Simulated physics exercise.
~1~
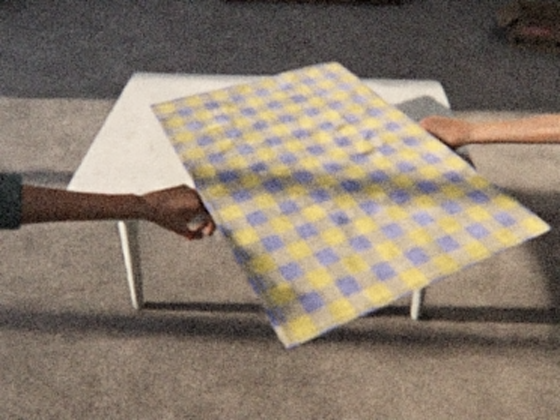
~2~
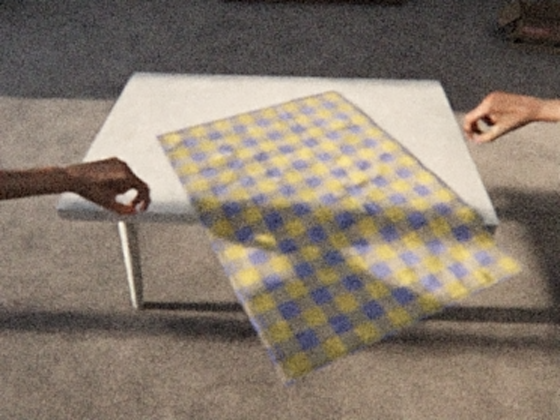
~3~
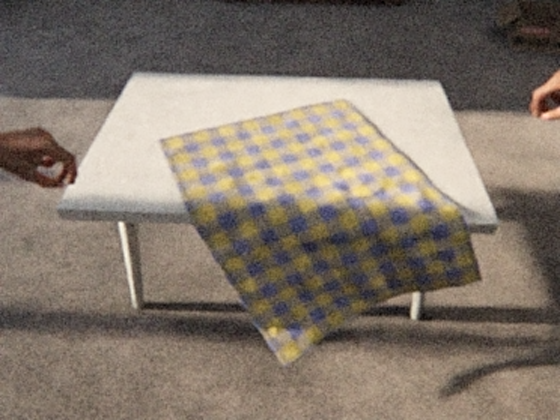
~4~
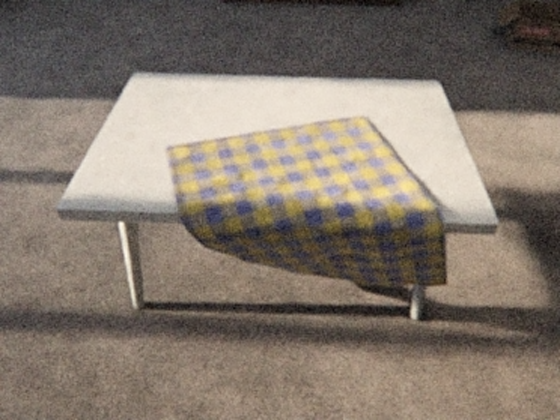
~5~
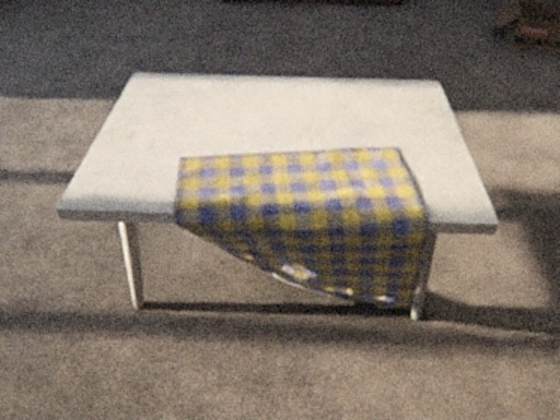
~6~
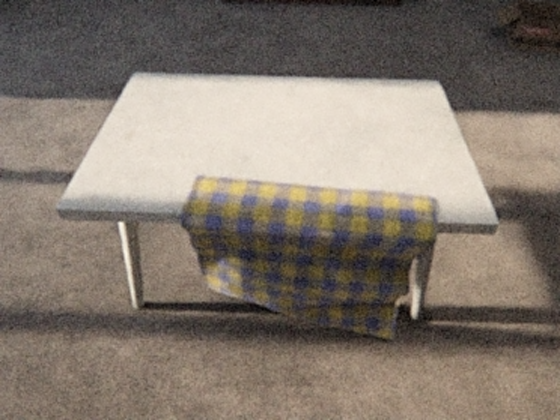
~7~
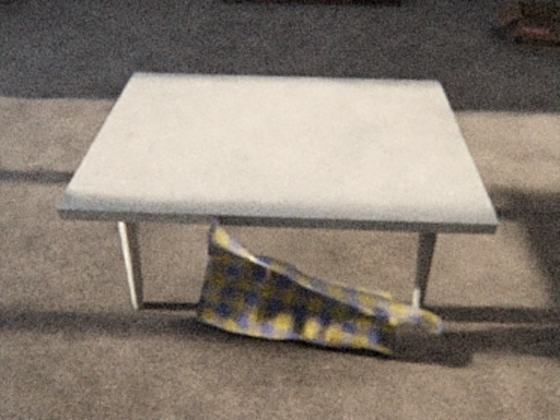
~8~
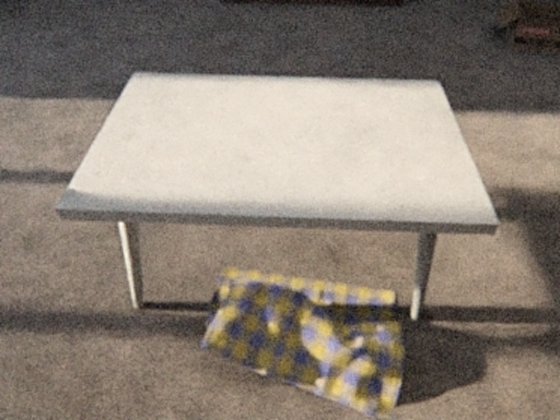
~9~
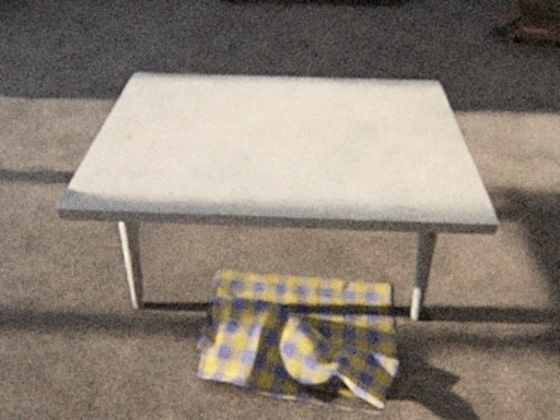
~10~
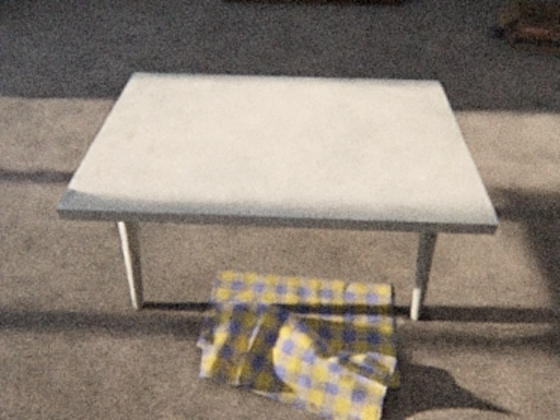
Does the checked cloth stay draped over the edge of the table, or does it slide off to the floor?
It slides off the front edge and ends up crumpled on the floor.
